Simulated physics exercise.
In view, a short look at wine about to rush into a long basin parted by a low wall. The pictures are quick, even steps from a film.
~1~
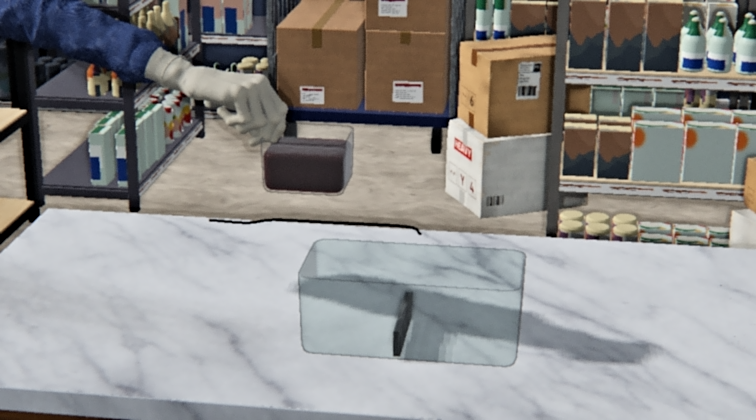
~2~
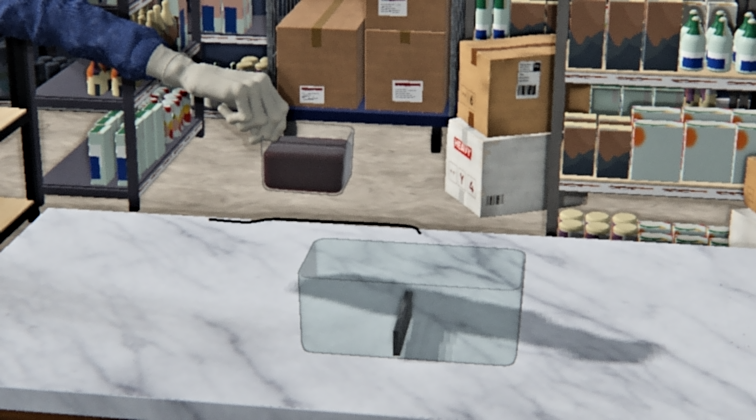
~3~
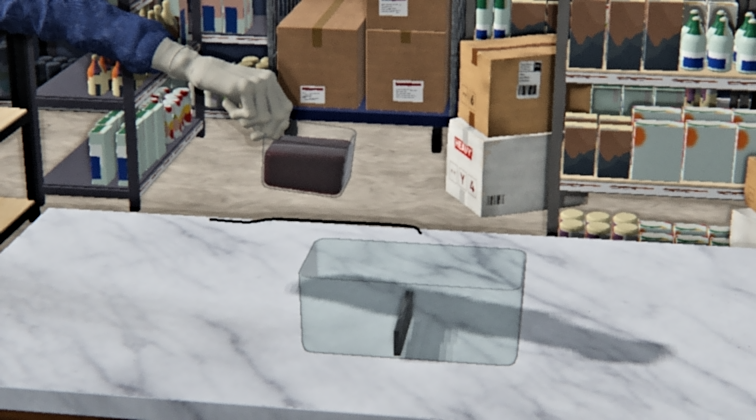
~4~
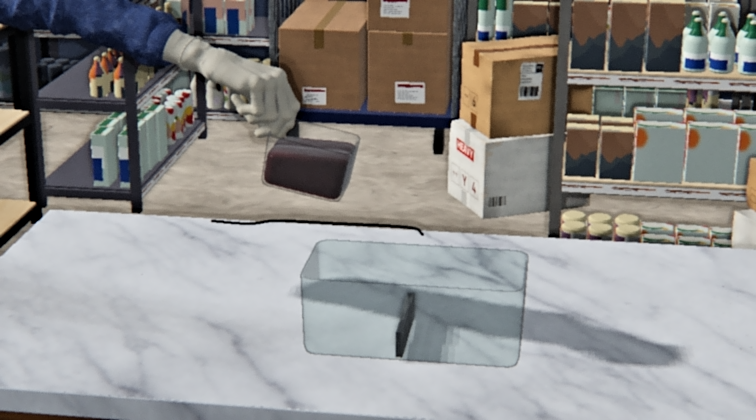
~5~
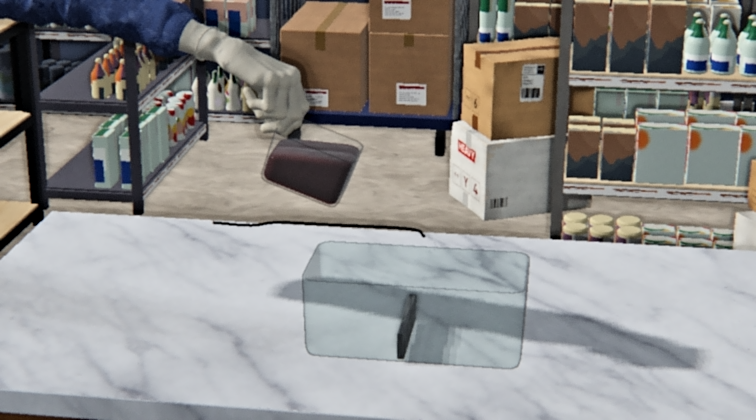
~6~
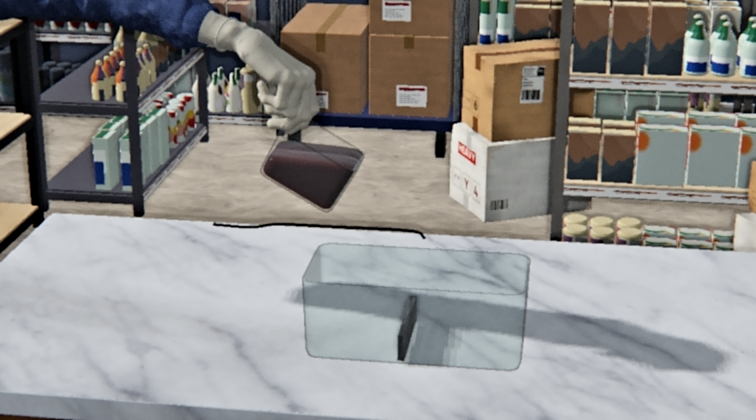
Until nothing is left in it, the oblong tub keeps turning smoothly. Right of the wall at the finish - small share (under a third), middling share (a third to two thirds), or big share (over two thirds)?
Middling.
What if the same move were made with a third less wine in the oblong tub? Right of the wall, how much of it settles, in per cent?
Result: Around 5 per cent.
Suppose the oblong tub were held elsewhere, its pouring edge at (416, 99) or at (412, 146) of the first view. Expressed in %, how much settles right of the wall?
It comes to 90 % the first time and 95 % the second.
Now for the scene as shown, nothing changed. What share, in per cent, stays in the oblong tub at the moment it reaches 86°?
40 per cent, roughly.
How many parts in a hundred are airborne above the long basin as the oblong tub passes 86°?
Estimated at 45 per cent or so.
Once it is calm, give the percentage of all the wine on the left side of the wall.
55 %.
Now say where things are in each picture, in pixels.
Tilt 0°; pouring edge (349, 137); surface from (269, 144) to (349, 149); the long basin's rim runs from (307, 258) to (523, 272); the wall's top is at (403, 312), in the first frame.
Tilt 1°; pouring edge (350, 137); surface from (269, 143) to (348, 148), in the second frame.
Tilt 5°; pouring edge (352, 140); surface from (271, 143) to (350, 149), in the third frame.
Tilt 11°; pouring edge (355, 147); surface from (273, 145) to (354, 151), in the fourth frame.
Tilt 20°; pouring edge (359, 155); surface from (274, 147) to (357, 154), in the fifth frame.
Tilt 29°; pouring edge (360, 164); surface from (273, 149) to (362, 158); 1 per cent is over the edge, in the sixth frame.
A moment on, the oblong tub is tipped on its side and 40 per cent is still to pour, 10 is left of the wall and 7 right of it.
Next, the oblong tub is tipped on its side and 11 per cent is still to pour, 37 is left of the wall and 43 right of it.
Then the oblong tub is tipped on its side and 2 per cent is still to pour, 51 is left of the wall and 42 right of it.
Later the oblong tub is tipped on its side and 0 per cent is still to pour, 55 is left of the wall and 43 right of it.
At rest 56 per cent lies left of the wall, 43 right of it and 1 outside.
